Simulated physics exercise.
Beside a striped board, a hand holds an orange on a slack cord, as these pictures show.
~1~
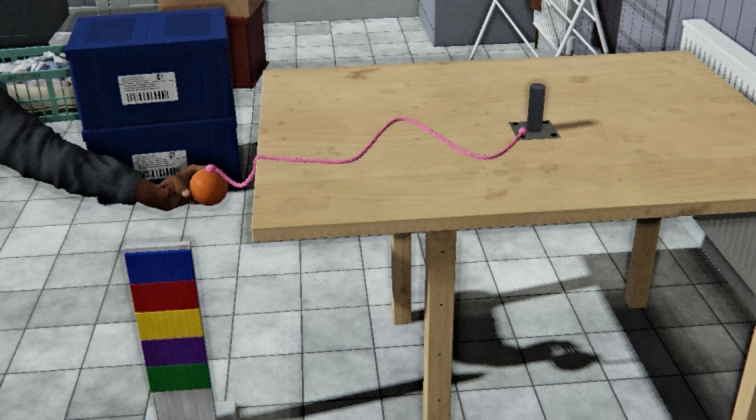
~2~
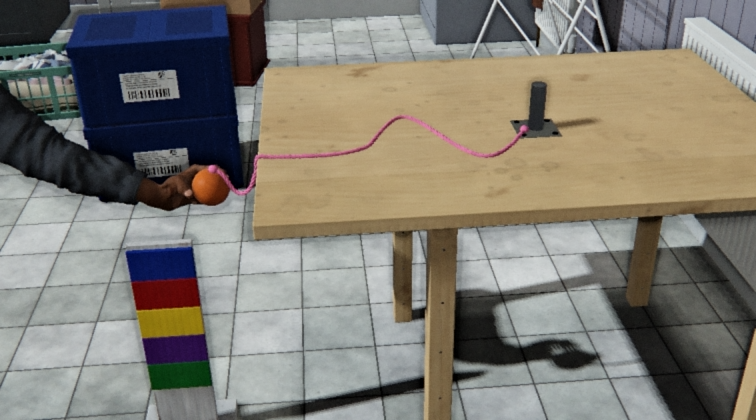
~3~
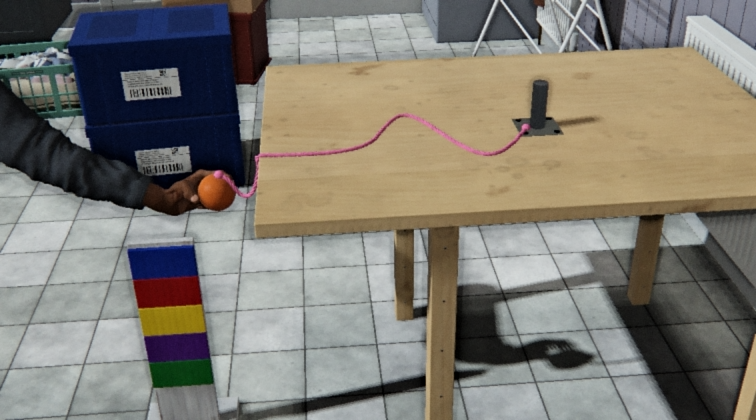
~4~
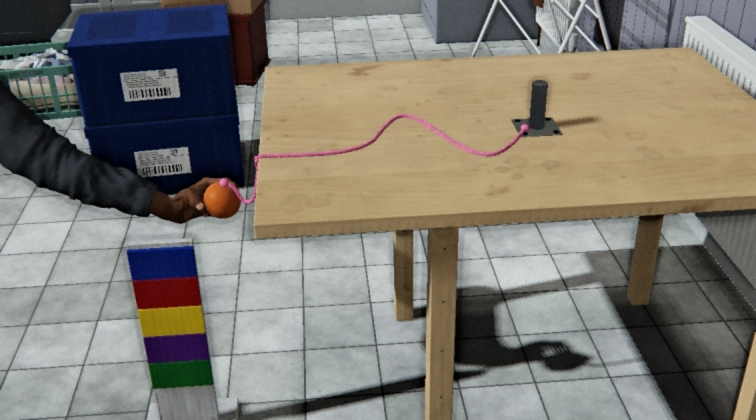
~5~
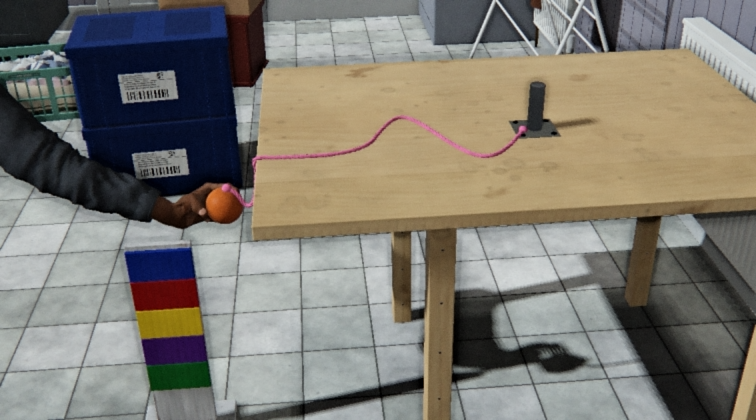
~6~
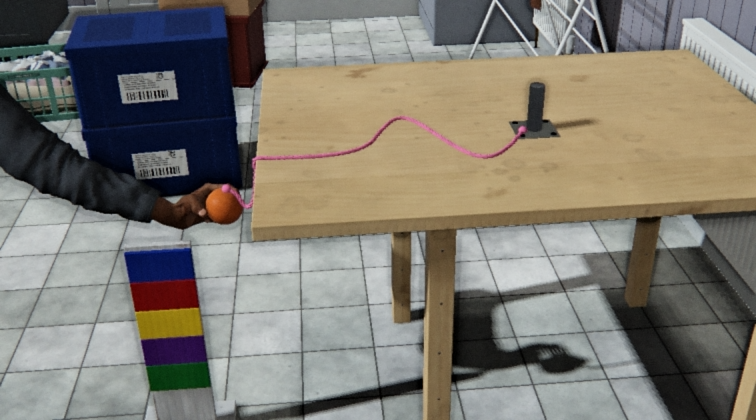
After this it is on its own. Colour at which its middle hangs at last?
The purple one.
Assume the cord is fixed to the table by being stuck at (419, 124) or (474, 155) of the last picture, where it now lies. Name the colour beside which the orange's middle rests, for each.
For the first place it's red, and for the second yellow.
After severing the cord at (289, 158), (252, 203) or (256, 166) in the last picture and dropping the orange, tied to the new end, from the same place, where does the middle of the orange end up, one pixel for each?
(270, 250), (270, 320), (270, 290).
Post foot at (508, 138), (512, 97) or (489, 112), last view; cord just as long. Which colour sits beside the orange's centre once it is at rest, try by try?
Result 1: Green. Result 2: Purple. Result 3: Green.
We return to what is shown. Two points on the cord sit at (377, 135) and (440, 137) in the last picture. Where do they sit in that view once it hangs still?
At (270, 152) for the first, at (385, 142) for the second.
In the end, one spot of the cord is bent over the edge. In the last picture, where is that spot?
Go for the one at (373, 140).
Soon after, orange near (245, 346); level with purple.
Then, orange near (296, 327); level with purple.
Further on, orange near (264, 349); level with purple.
At rest, orange near (277, 348); level with purple. The purple one.
